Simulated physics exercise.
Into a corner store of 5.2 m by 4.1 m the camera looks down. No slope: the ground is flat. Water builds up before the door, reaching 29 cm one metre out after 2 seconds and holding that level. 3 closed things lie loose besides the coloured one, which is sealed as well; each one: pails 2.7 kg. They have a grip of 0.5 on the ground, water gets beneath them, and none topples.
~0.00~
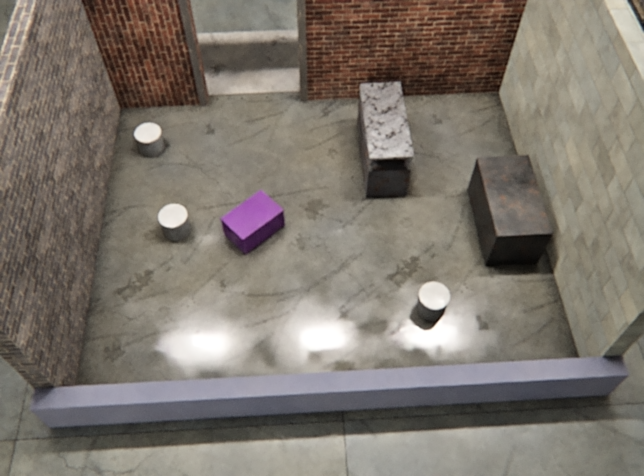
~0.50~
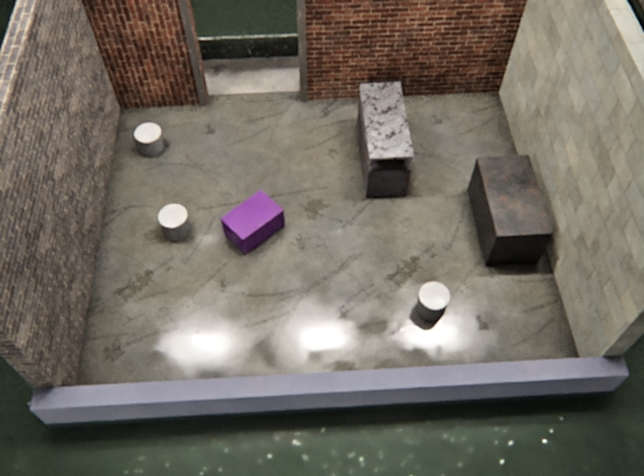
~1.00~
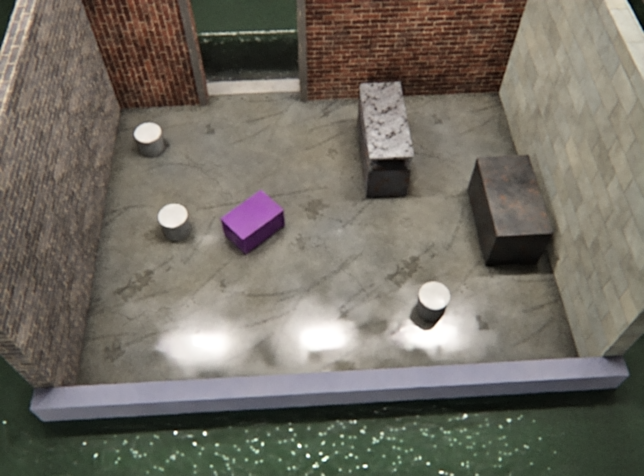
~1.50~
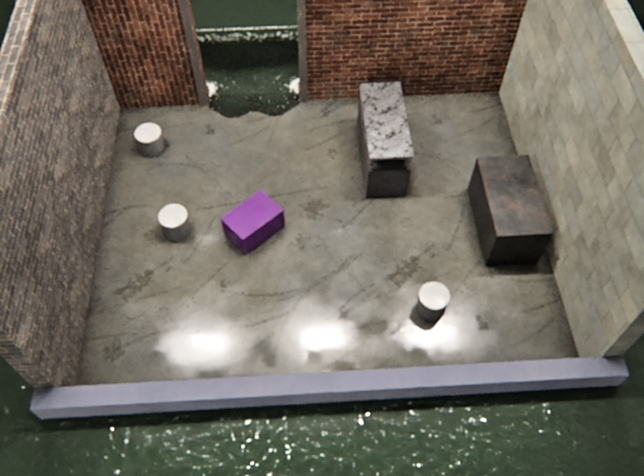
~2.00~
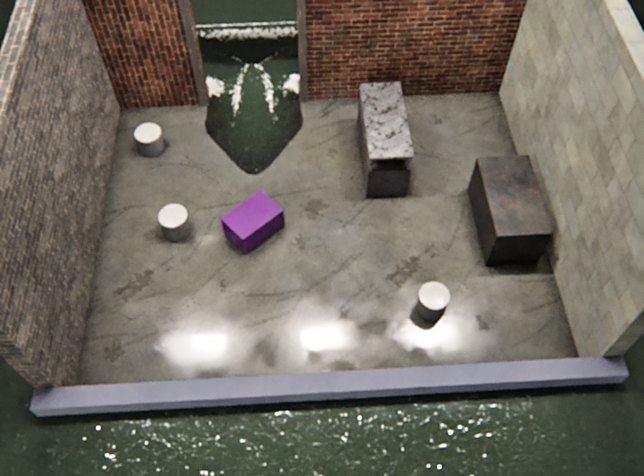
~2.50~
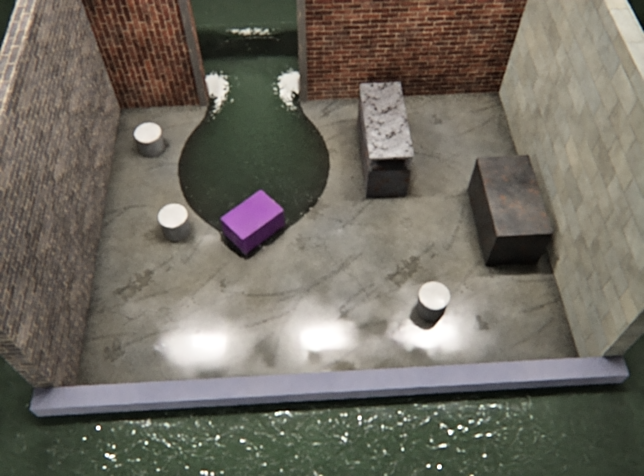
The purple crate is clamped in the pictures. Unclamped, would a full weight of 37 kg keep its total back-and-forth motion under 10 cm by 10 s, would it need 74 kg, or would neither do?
Only the heavier amount suffices.
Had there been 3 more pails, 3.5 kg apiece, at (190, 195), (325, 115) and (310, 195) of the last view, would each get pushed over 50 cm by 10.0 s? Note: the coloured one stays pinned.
Listed in order, they go over the bar, beneath the bar, over the bar.
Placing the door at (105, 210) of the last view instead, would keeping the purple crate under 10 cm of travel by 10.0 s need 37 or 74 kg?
So only the heavy mass does it.
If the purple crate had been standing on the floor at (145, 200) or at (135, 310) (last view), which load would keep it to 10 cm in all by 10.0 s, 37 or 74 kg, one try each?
Taking the two spots in turn, only the heavier keeps it, then only the heavier keeps it.
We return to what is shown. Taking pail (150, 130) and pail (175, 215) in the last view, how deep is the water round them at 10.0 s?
Depth approx. 5 cm / 10 cm.
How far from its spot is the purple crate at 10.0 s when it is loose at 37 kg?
Roughly 50 cm.
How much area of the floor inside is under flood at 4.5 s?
Wet: Near 15 m2.
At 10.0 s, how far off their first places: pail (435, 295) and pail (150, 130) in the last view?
Respectively 80 and 20 cm.
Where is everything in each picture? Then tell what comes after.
The first frame shows the purple crate at (252, 214), on the bottom; 0.0 m2 under water; 0 of 4 have shifted.
The second frame shows the purple crate at (252, 214), on the bottom; water covers 0.0 m2; 0 of 4 have shifted.
The third frame shows the purple crate at (252, 214) rests on the ground; 0.0 m2 under water; 0 of 4 have shifted.
The fourth frame shows the purple crate at (252, 214), on the bottom; water covers 0.2 m2; 0 of 4 have shifted.
The fifth frame shows the purple crate at (252, 214) rests on the ground; water covers 1.0 m2; 0 of 4 have shifted.
The sixth frame shows the purple crate at (252, 214) rests on the ground; water covers 3.0 m2; 0 of 4 have shifted.
After 3.5 s the purple crate would be 14 cm from its start with 37 kg and 0 cm from its start with 74 kg; 9 cm of water round it then.
After 4.5 s the purple crate would be 28 cm from its start with 37 kg and 0 cm from its start with 74 kg; 7 cm of water round it then.
After 7.0 s the purple crate would be 28 cm from its start with 37 kg and 0 cm from its start with 74 kg; 11 cm of water round it then.
After 10.0 s the purple crate would be 49 cm from its start with 37 kg and 0 cm from its start with 74 kg; 12 cm of water round it then.
